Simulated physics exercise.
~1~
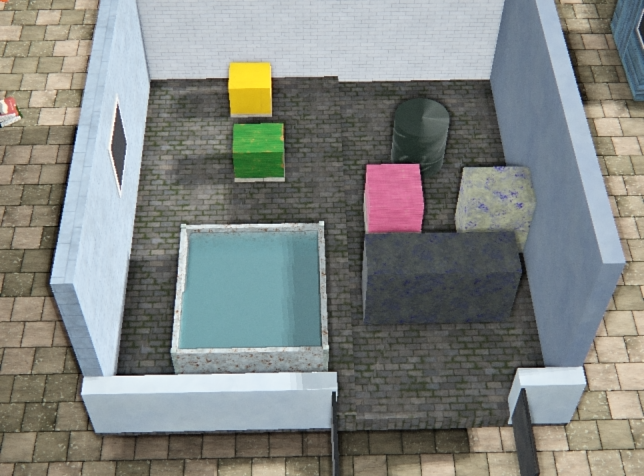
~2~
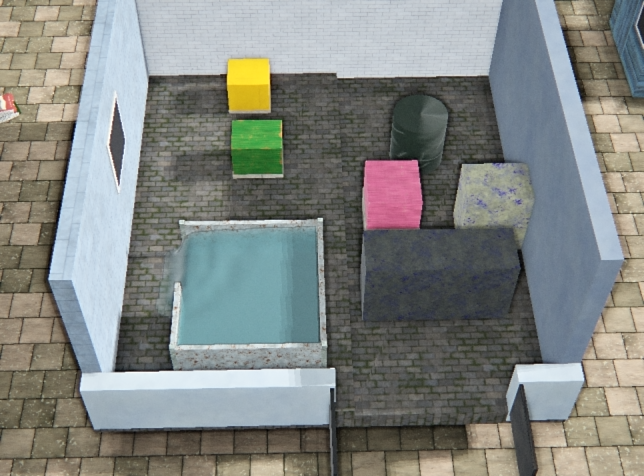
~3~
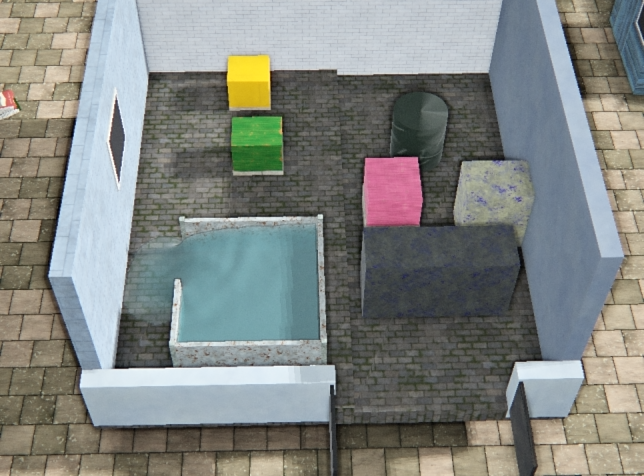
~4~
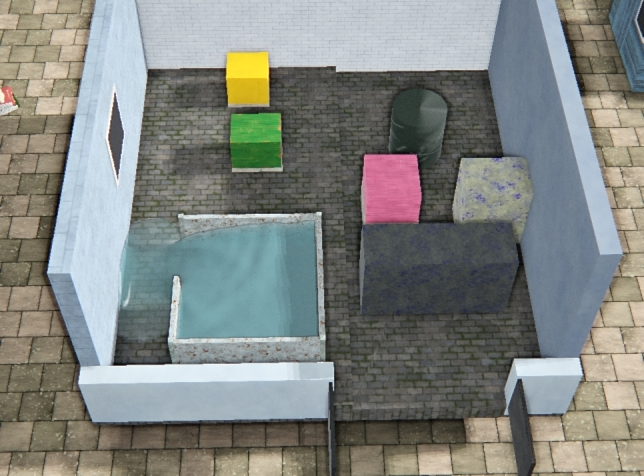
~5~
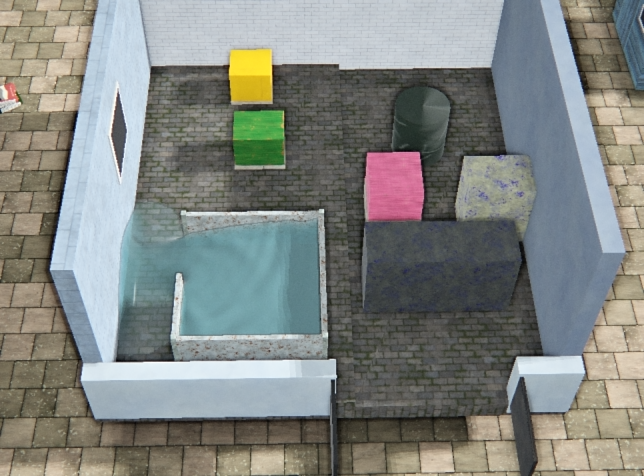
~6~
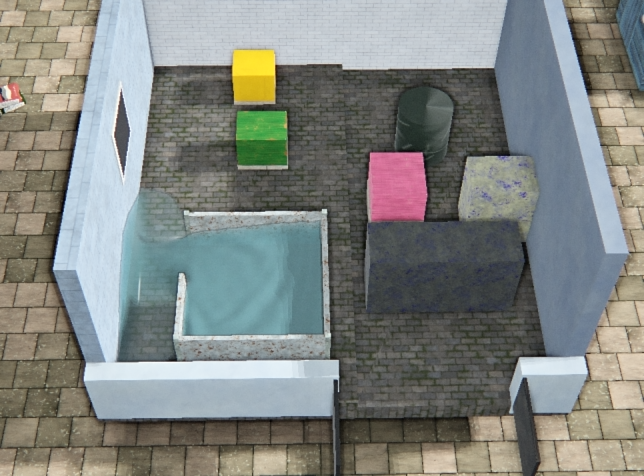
To begin with, a square open tank of still water sits in a walled court, with yellow, green, pink and dark blocks standing nearby. Its left side gives way and water pours through the gap, spreading across the paving to the left wall, while the blocks stay put.
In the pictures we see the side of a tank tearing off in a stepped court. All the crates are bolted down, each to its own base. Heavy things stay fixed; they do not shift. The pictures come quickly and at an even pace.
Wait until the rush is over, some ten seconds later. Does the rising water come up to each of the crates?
The pink crate - no, it does not. The yellow crate - yes, it does. The green crate - yes, it does.
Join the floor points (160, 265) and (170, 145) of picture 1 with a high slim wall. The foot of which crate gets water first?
It's the one in green.
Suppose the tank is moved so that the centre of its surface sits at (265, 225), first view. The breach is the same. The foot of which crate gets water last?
It is the pink crate.
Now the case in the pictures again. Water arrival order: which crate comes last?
I'd pick the pink crate.
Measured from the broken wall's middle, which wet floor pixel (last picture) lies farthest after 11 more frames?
The wet point farthest out is around (155, 71).
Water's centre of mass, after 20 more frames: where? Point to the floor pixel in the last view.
Centre of mass: Roughly (225, 259).
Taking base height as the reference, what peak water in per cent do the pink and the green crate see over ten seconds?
Some 20 and 180 % respectively.
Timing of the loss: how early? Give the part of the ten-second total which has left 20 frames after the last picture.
Close to 10 per cent, I'd say.
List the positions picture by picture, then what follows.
The first frame shows still water in the open tank at (252, 288).
In the second frame, water pours out at (185, 273) and has run to (177, 252).
In the third frame, the front is at (128, 300), out from the gap at (186, 271).
In the fourth frame, the front is at (130, 230), out from the gap at (185, 269).
In the fifth frame, the front is at (135, 207), out from the gap at (187, 266).
In the sixth frame, the front is at a hidden place, out from the gap at (190, 266).
A moment on, water covers 20 % of the floor; the pink crate not reached, the yellow crate not reached, the green crate not reached.
Next, water covers 35 % of the floor; the pink crate not reached, the yellow crate water round its plinth, the green crate water round its plinth.
Then, water covers 55 % of the floor; the pink crate water round its plinth, the yellow crate water round its plinth, the green crate water round its plinth.
Later, water covers 80 % of the floor; the pink crate water round its plinth, the yellow crate water round its plinth, the green crate water round its plinth.
In the end, water covers 95 % of the floor; the pink crate stayed above the water, the yellow crate was topped, the green crate was topped.
